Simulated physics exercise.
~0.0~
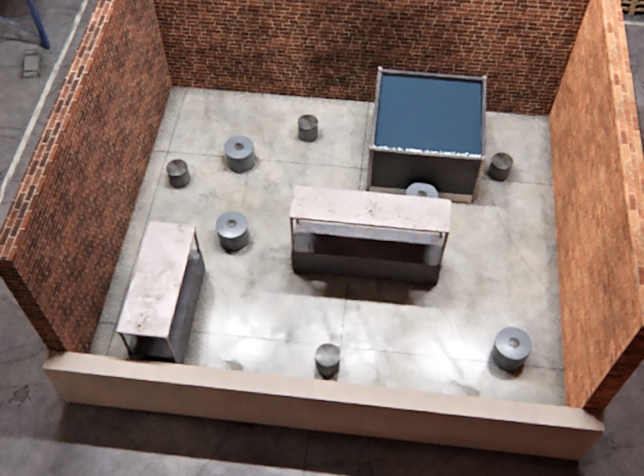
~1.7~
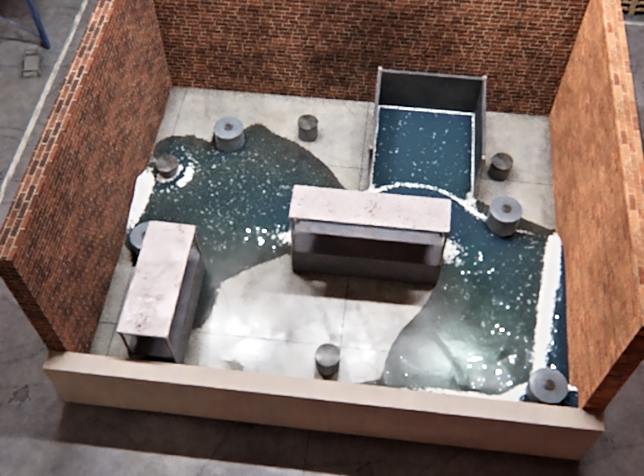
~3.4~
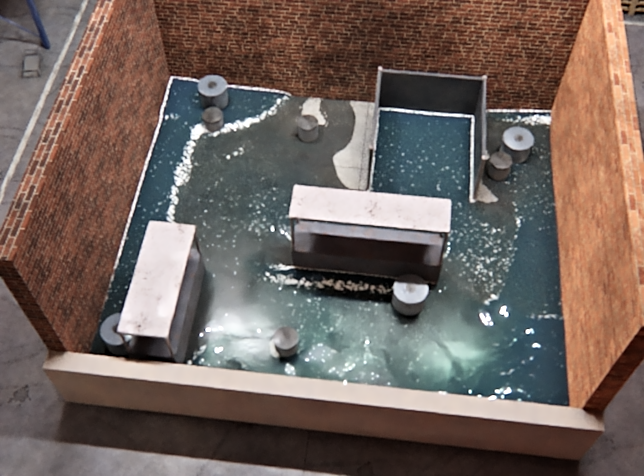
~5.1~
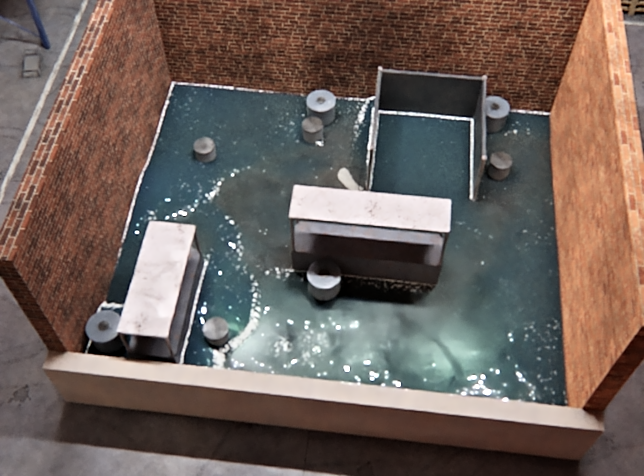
Water bursts from the open-sided tank, floods the brick-walled floor, and leaves several grey cylinders shifted.
